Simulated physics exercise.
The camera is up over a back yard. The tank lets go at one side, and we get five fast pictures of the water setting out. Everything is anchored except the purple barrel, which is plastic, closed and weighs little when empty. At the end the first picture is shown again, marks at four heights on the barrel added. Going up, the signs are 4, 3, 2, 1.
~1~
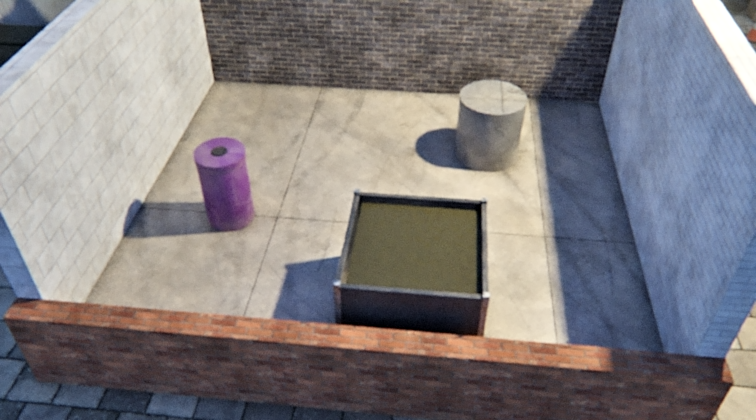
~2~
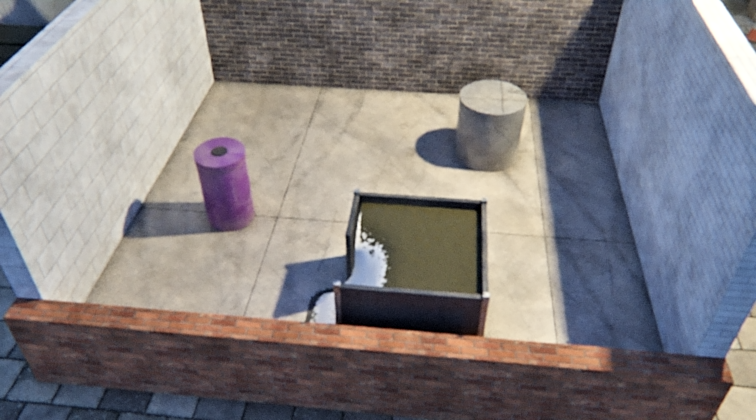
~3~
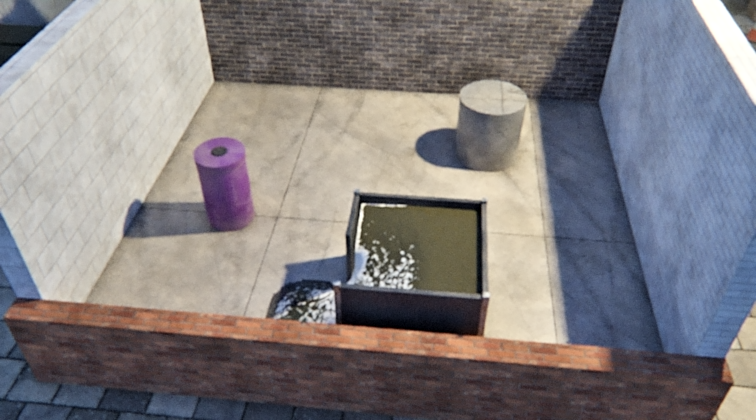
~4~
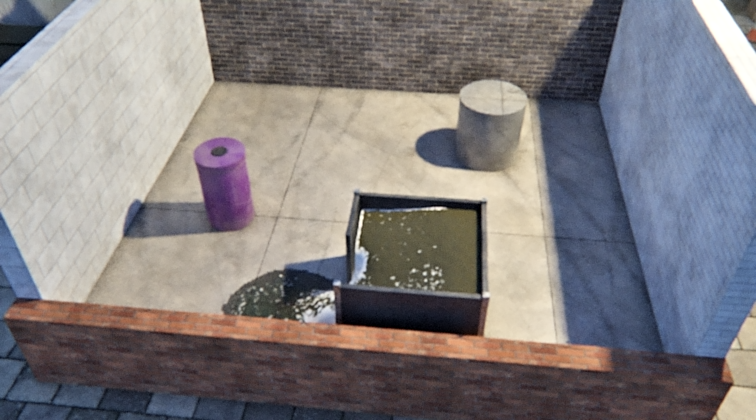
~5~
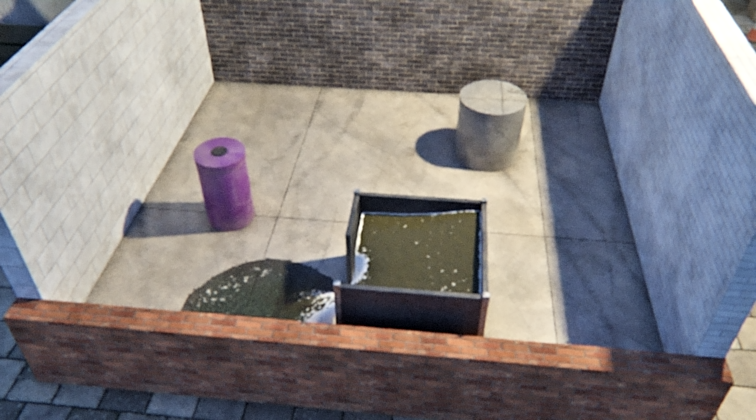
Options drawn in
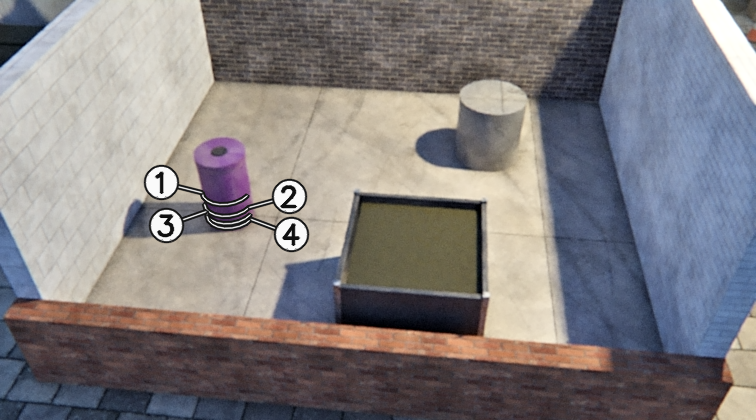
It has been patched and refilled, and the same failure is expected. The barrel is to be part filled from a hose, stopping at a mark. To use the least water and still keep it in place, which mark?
I would pick level 3.
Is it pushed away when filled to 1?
No, that is safe.
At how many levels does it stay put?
Three.
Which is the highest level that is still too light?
Here it is level 4.
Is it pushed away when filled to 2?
No.
In white, 1 at (219, 204); 2 at (222, 216); 3 at (223, 223); 4 at (224, 228); from the bottom up 4, 3, 2, 1.
With 1, it does not move.
With 2, it does not move.
With 3, it does not move.
With 4, it is pushed about its own width away.
